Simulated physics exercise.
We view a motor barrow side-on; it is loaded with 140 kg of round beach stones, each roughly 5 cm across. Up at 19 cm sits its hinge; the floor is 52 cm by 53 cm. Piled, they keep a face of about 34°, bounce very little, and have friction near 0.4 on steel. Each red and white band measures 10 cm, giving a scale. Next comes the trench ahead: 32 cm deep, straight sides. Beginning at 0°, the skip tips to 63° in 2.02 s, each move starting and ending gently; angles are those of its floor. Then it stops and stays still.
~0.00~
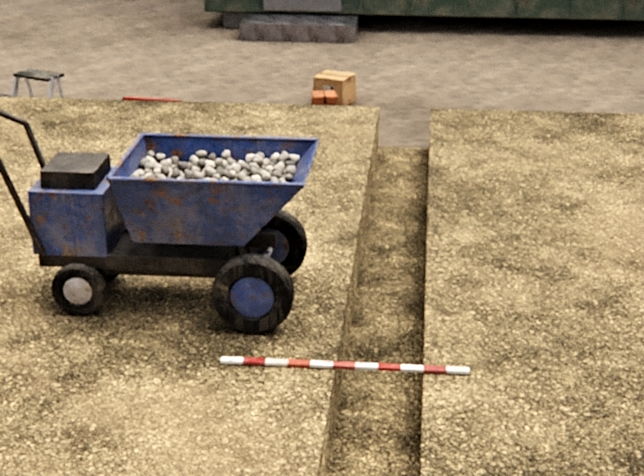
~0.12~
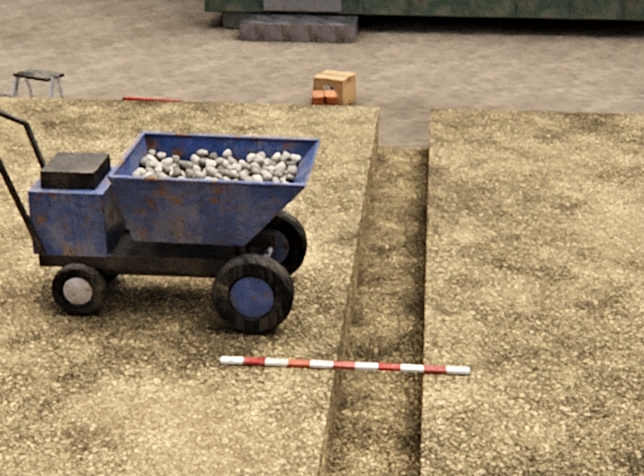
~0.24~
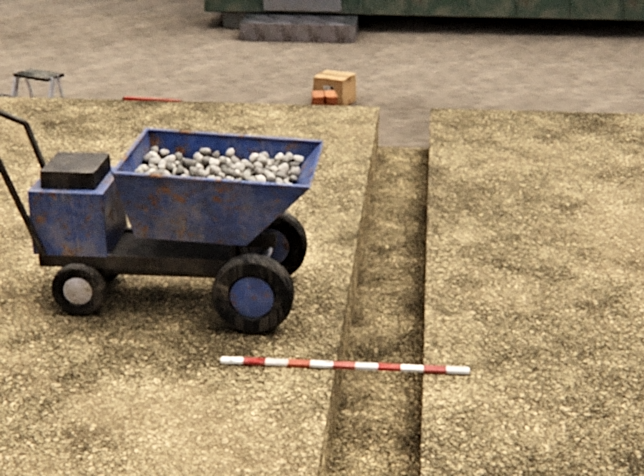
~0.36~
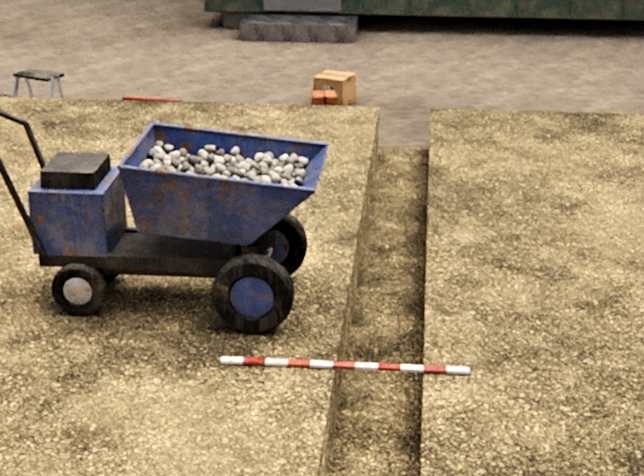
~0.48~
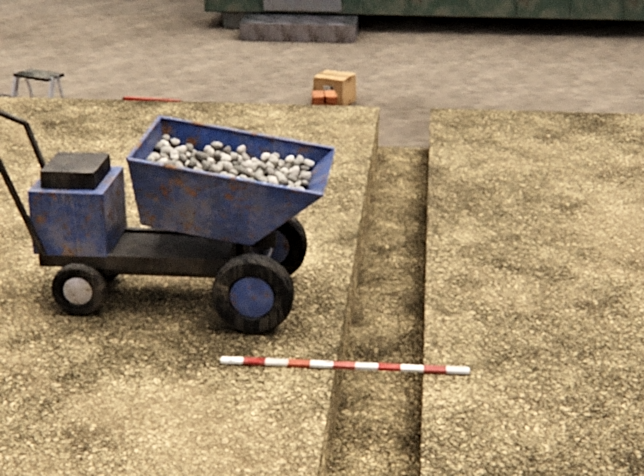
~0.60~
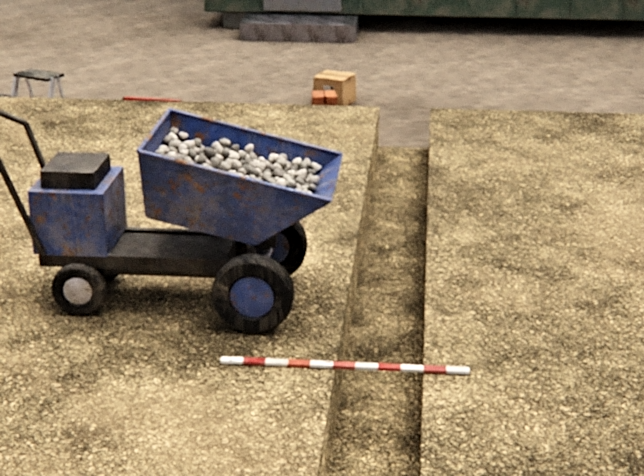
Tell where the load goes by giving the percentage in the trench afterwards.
About 67 per cent of the load is in the trench.
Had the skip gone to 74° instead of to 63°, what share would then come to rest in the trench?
About 65%.
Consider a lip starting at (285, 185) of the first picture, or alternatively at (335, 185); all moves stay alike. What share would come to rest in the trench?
Roughly 90 percent for the first, and 30 percent for the second.
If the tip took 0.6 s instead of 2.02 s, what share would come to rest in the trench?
Probably about 45 in a hundred.
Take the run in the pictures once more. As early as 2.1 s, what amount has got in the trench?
Roughly 25% by that time.
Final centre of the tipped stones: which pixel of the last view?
Their middle ends up near (410, 348).
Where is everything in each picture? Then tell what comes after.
The skip is at 0°, its lip at (304, 185); the top of the load is at (240, 165), in the first picture.
The skip is at 1°, its lip at (305, 186); the top of the load is at (241, 165); the stones move at 0.1 m/s on average, in the second picture.
The skip is at 2°, its lip at (309, 188); the top of the load is at (187, 162); the stones move at 0.2 m/s on average, in the third picture.
Lip at (315, 191), floor tilted 5°, highest stones at (170, 157); the stones move at 0.2 m/s on average, in the fourth picture.
Lip at (322, 195), floor tilted 9°, highest stones at (168, 151); the stones move at 0.3 m/s on average, in the fifth picture.
The skip is at 13°, its lip at (331, 201); the top of the load is at (177, 145); the stones move at 0.3 m/s on average, in the sixth picture.
After 1.5 s the floor is at 53°; 100 % in the skip; the foremost stones are at (386, 246).
After 2.1 s the floor is at 63°; 56 % in the skip, 24 % in the trench, 21 % past the trench; the foremost stones are at (510, 306).
After 2.5 s the floor is at 63°; 31 % in the skip, 38 % in the trench, 31 % past the trench; the foremost stones are at (583, 320).
After 4.4 s the floor is at 63°; 0 % in the skip, 67 % in the trench, 33 % past the trench; the foremost stones are at (620, 317).
